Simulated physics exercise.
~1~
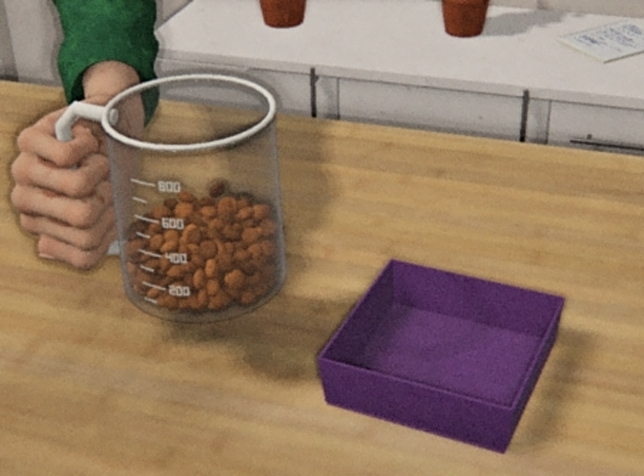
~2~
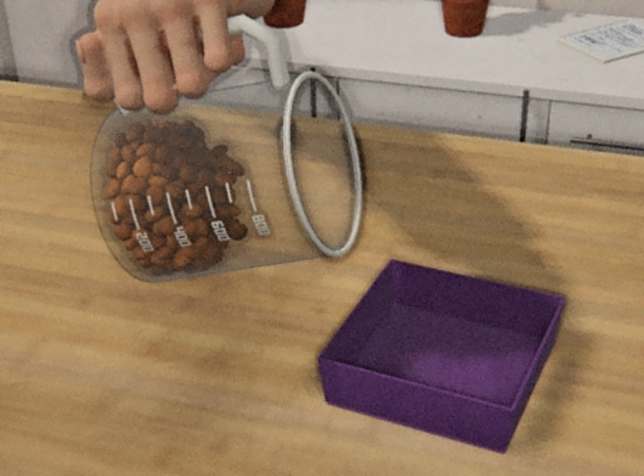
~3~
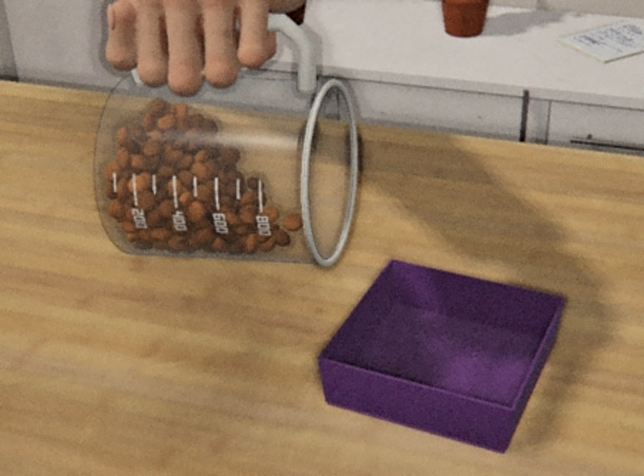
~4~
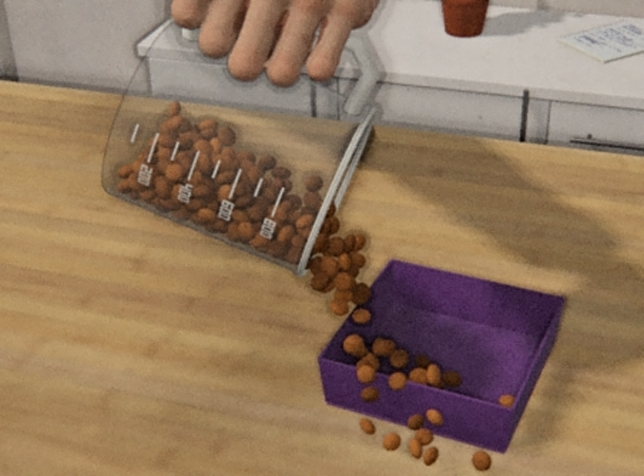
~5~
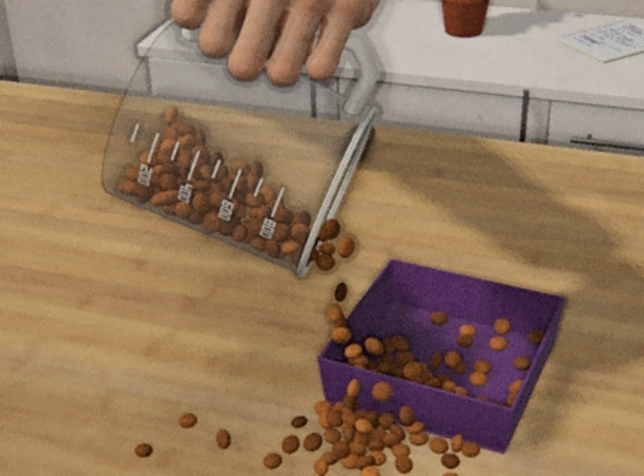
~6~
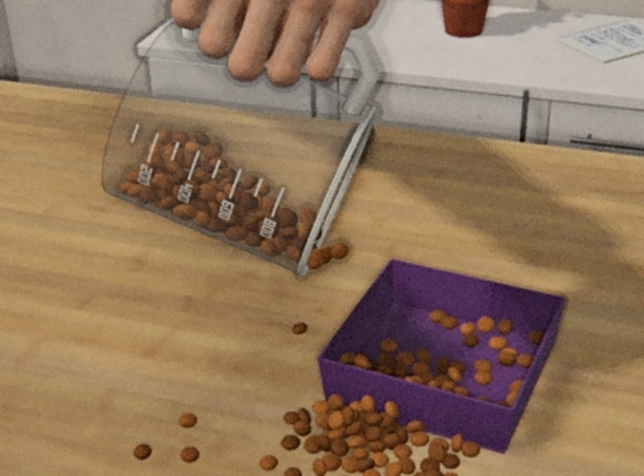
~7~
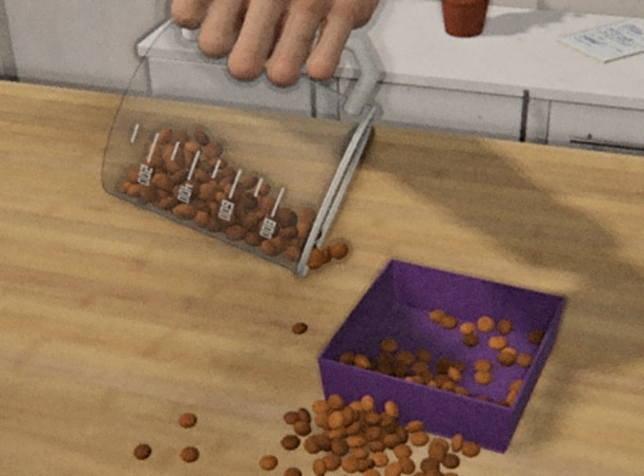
A hand tips a clear jug, spilling brown kibble into and outside a purple tin.
